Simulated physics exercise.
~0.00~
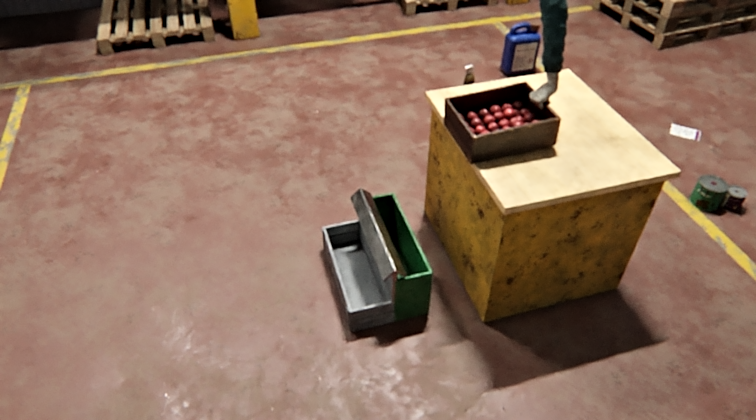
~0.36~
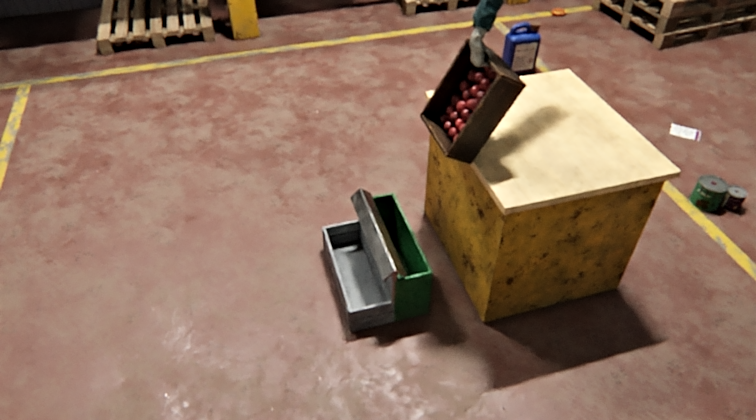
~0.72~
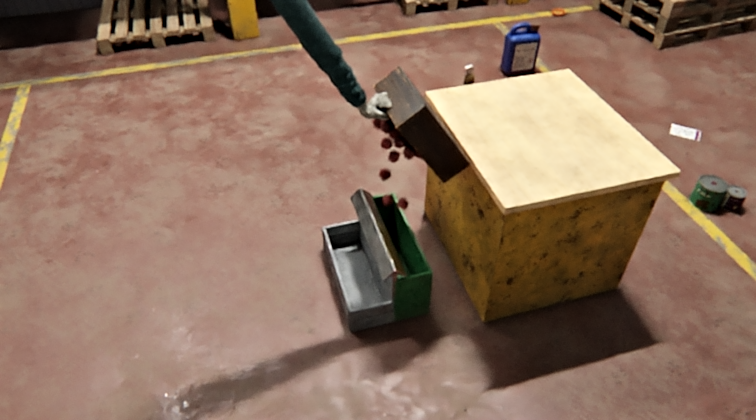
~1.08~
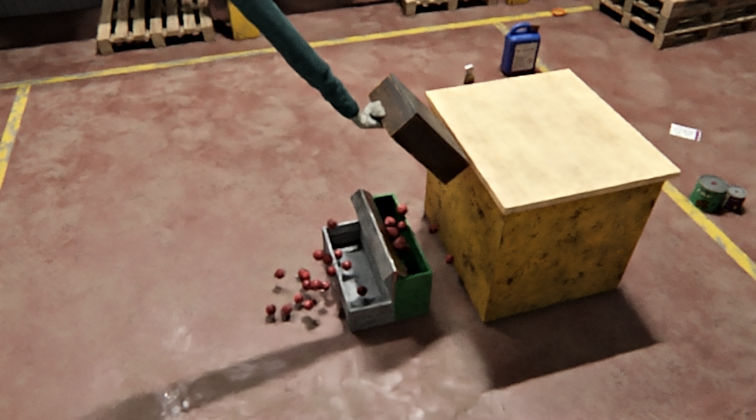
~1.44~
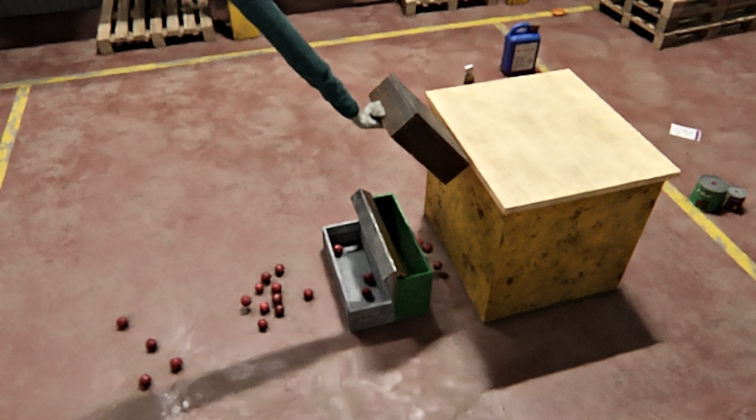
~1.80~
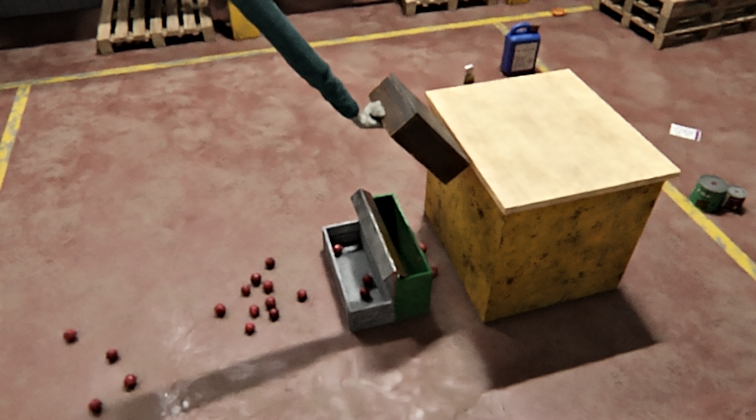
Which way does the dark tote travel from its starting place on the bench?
The dark tote moves to the left, ending tipped over the bench's left edge.
